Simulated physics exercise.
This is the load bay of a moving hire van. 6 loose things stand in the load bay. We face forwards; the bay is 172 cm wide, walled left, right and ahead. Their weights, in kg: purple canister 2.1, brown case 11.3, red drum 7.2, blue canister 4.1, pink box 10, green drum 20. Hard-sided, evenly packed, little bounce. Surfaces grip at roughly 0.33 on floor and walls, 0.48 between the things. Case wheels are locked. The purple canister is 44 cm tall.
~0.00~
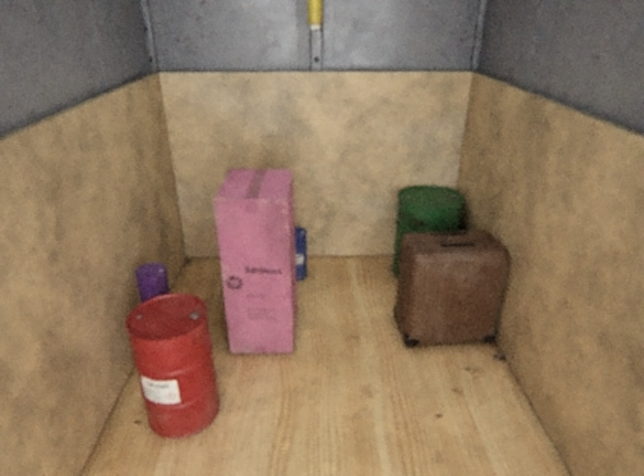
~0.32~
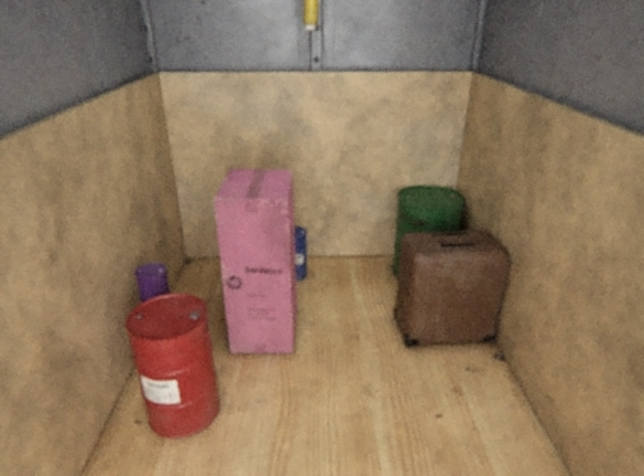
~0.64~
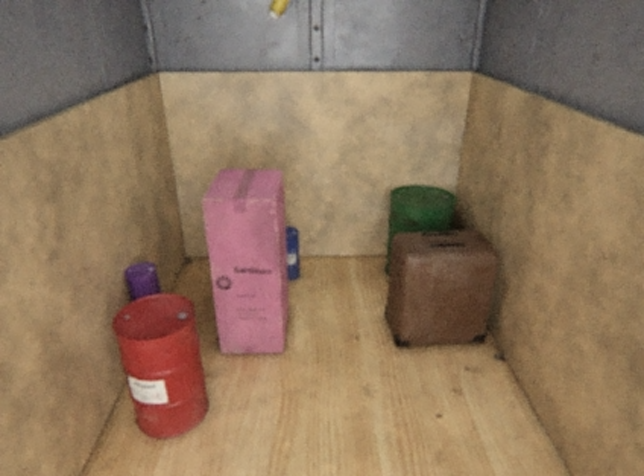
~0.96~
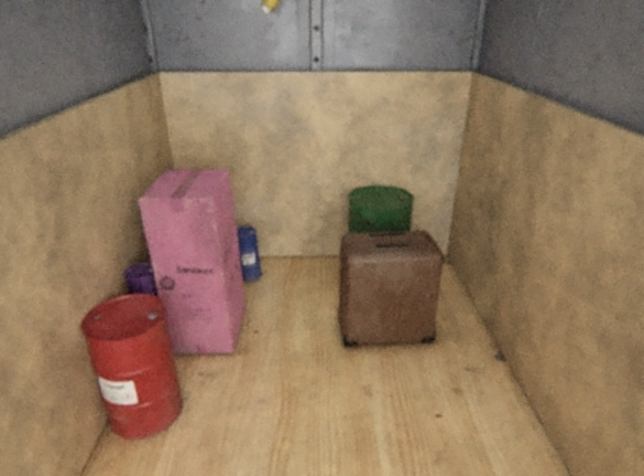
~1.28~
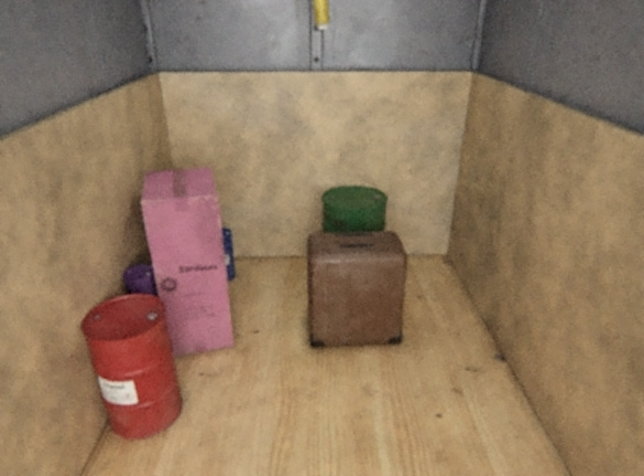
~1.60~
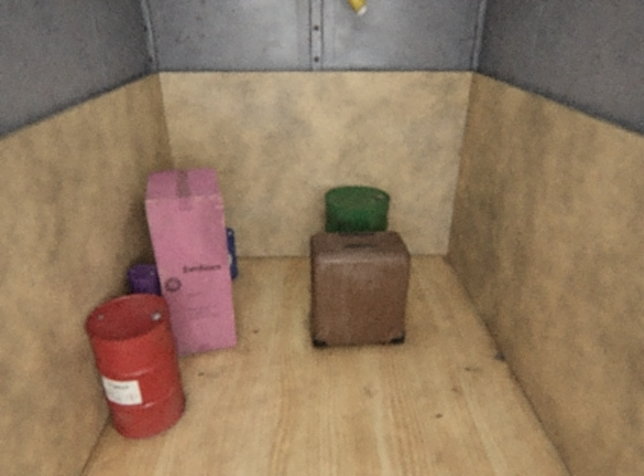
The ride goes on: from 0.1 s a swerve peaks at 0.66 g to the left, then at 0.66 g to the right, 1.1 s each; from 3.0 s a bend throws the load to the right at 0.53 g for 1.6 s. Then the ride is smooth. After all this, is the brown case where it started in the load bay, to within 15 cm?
The brown case keeps its place.
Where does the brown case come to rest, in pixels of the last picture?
Around (451, 286).
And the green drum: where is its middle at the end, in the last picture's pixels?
At about (430, 235).
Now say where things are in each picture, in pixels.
The first frame shows no push; brown case (448, 287).
The second frame shows force 0.28 g left; pink box (262, 262).
The third frame shows force 0.64 g left.
The fourth frame shows force 0.24 g left; blue canister (247, 254) leaning 3°; red drum (136, 366) slid 15 cm.
The fifth frame shows force 0.16 g right; brown case (354, 288) slid 46 cm; pink box (191, 261) slid 33 cm.
The sixth frame shows force 0.57 g right; brown case (357, 288) slid 44 cm.
After 1.90 s, force 0.38 g right; brown case slid 26 cm near (394, 288); purple canister leaning 19°; blue canister slid 25 cm.
After 2.20 s, no push; brown case slid 4 cm near (440, 287); purple canister on its side; red drum slid 26 cm.
After 3.80 s, force 0.53 g right; brown case slid 2 cm near (451, 286); purple canister on its side; red drum slid 65 cm.
At rest (5.2 s), tipped over in the load bay, purple canister; not toppled but over 15 cm from the start, red drum, blue canister and pink box; the other 2 in place, give or take 15 cm. In the last view, brown case near (451, 286).
